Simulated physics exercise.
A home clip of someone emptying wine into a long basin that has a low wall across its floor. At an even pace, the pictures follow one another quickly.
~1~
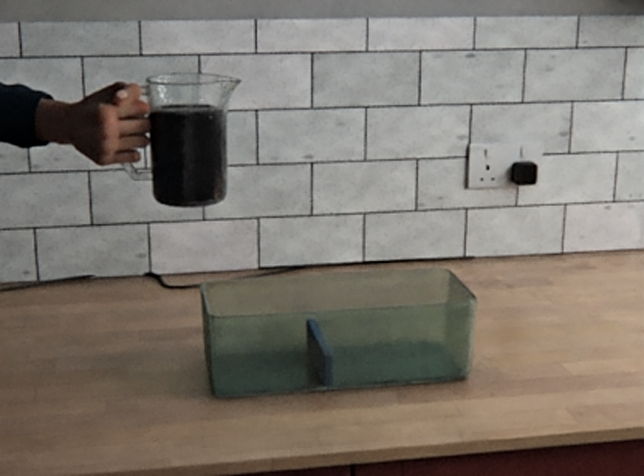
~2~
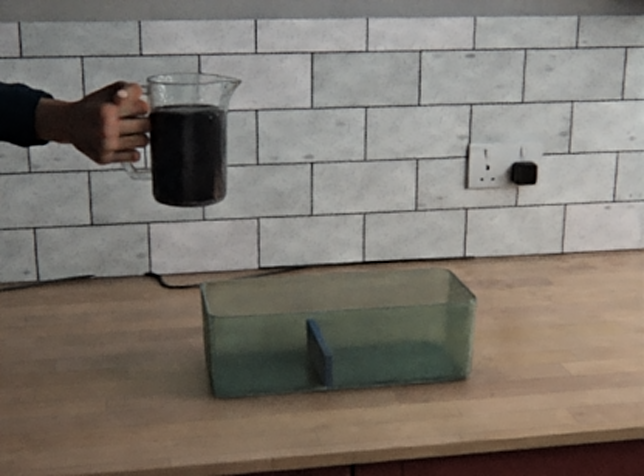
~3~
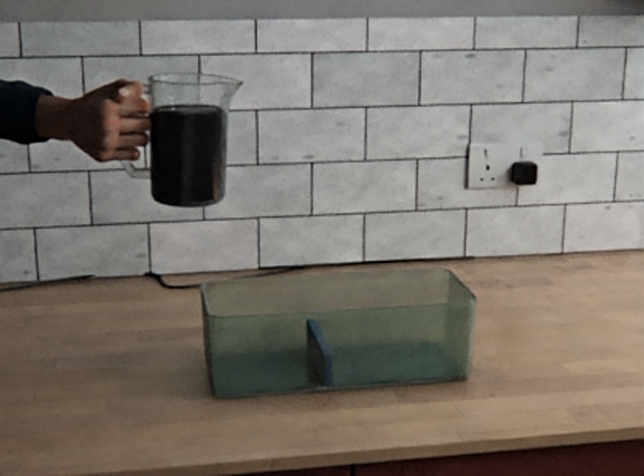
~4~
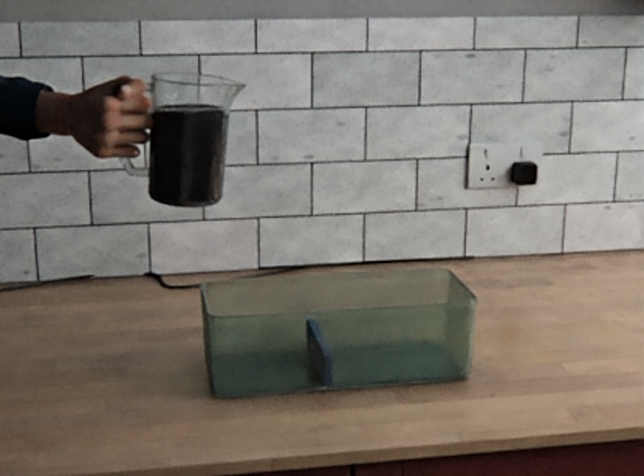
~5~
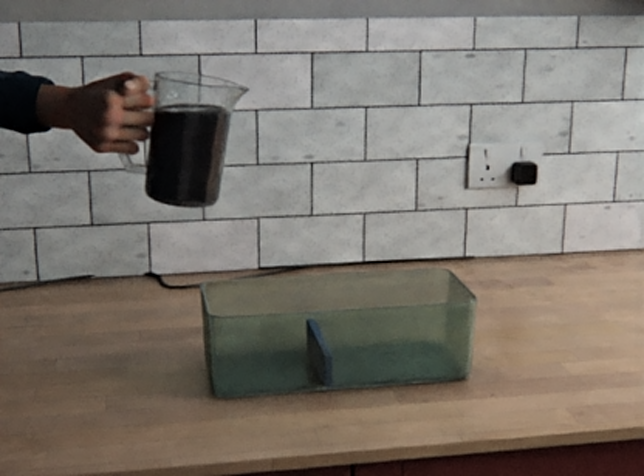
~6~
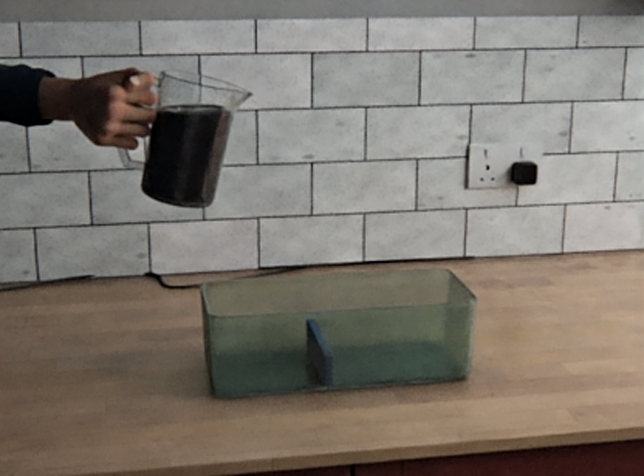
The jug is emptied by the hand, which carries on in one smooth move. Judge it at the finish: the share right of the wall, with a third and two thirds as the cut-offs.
At the finish, the right of the wall has a third to two thirds.
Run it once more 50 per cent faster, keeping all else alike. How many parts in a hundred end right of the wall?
It comes to near 50 per cent.
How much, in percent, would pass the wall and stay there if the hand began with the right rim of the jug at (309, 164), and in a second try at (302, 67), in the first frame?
Roughly 95 % and 90 %.
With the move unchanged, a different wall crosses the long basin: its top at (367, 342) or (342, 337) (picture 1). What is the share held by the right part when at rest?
10 % and 5 %, roughly.
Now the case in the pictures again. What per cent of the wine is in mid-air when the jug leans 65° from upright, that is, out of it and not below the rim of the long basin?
It's close to 10 per cent.
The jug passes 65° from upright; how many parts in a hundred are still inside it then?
Close to 90 parts in a hundred remain.
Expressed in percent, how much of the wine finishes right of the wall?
I'd put it at around 60 %.
A moment on, the jug is tipped part way and 92 per cent is still to pour, 0 is left of the wall and 0 right of it.
Next, the jug is tipped on its side and 44 per cent is still to pour, 4 is left of the wall and 25 right of it.
Then the jug is tipped right over and 4 per cent is still to pour, 31 is left of the wall and 57 right of it.
Later the jug is tipped right over and 0 per cent is still to pour, 40 is left of the wall and 58 right of it.
In the end 40 per cent lies left of the wall, 58 right of it and 2 outside.
